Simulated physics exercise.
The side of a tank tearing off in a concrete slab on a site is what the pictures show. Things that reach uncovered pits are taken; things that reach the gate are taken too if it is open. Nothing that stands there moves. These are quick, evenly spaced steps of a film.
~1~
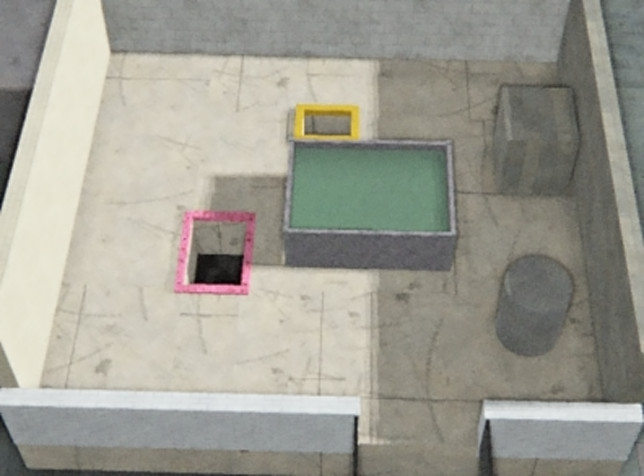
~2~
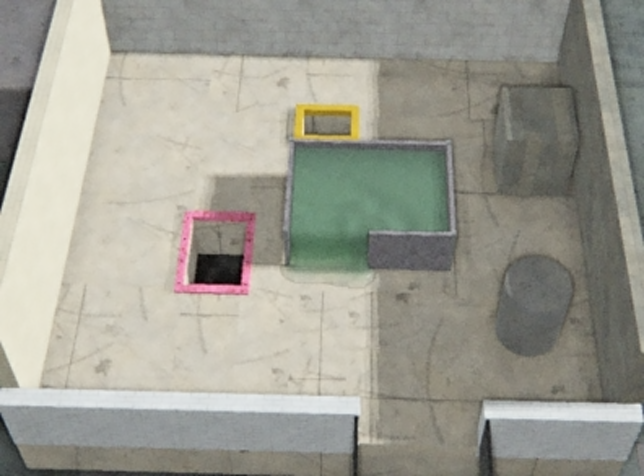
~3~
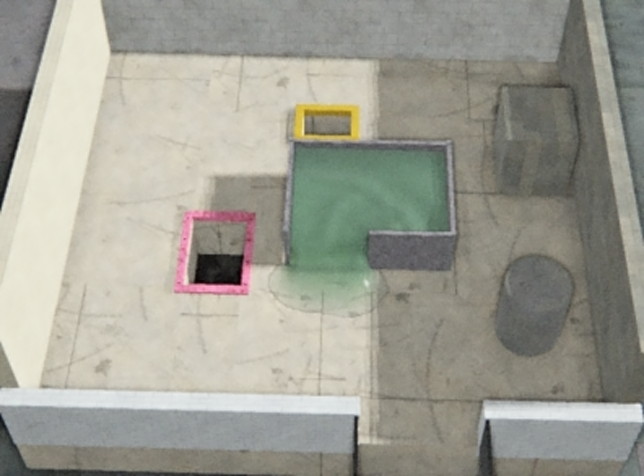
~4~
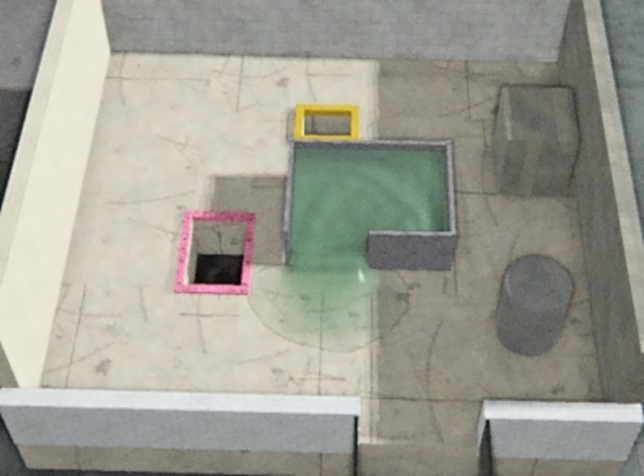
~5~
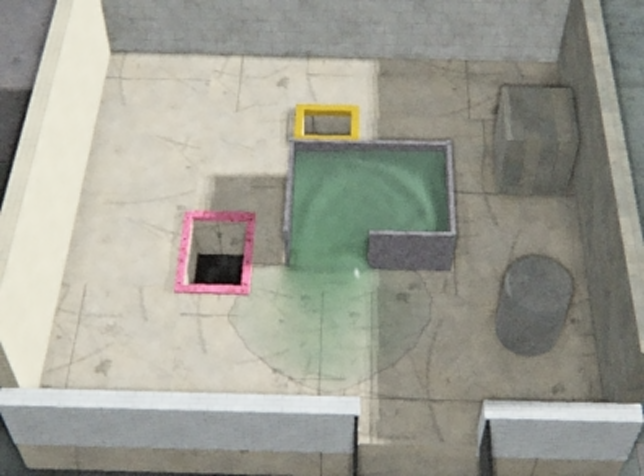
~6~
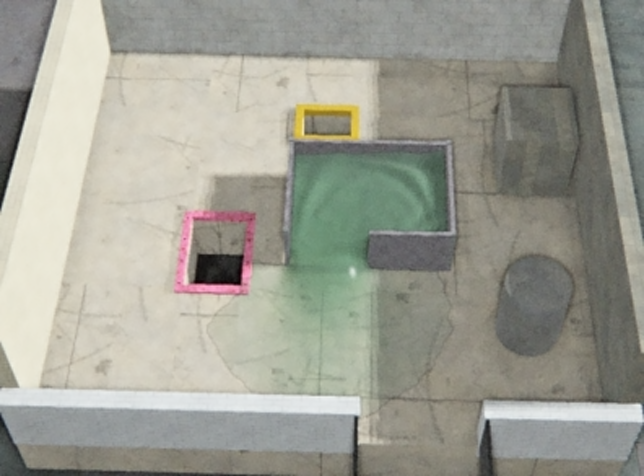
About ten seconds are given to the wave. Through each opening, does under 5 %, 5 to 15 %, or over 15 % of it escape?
The gate carries off plenty - exceeding fifteen per cent; the yellow pit carries off next to nothing - beneath five per cent; the pink pit carries off next to nothing - beneath five per cent.
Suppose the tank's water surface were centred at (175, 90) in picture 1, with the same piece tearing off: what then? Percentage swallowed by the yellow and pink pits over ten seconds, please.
The yellow pit gets 0 per cent and the pink pit 6 per cent.
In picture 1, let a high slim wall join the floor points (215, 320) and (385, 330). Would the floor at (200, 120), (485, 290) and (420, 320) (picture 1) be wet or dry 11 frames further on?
In order: Dry; wet; wet.
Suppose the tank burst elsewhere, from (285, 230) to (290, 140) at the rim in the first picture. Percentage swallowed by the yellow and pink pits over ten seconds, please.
Yellow about 0 %, pink about 35 %.
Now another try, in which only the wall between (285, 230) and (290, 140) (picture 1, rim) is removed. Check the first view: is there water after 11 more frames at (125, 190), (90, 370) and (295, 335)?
First spot submerged, second spot spared, third spot spared.
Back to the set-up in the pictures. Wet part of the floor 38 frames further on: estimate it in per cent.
Around 60 percent.
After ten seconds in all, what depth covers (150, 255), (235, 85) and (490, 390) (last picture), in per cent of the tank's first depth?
6, 8, 4 %.
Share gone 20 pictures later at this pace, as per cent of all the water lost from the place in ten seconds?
About 55 per cent.
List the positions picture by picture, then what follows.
In the first picture, the open tank at (370, 189) is whole and still.
In the second picture, water pours out at (329, 255) and has run to (370, 277).
In the third picture, the front is at (370, 305), out from the gap at (329, 255).
In the fourth picture, water pours out at (329, 257) and has run to (347, 345).
In the fifth picture, water pours out at (329, 256) and has run to (337, 384).
In the sixth picture, the front is at a hidden place, out from the gap at (329, 256).
A moment on, water covers 20 % of the floor; the gate 2 %, the yellow pit 0 %, the pink pit 0 %.
Next, water covers 25 % of the floor; the gate 7 %, the yellow pit 0 %, the pink pit 0 %.
Then, water covers 35 % of the floor; the gate 15 %, the yellow pit 0 %, the pink pit 0 %.
Later, water covers 60 % of the floor; the gate 21 %, the yellow pit 0 %, the pink pit 1 %.
In the end, water covers 85 % of the floor; the gate 26 %, the yellow pit 0 %, the pink pit 1 %.
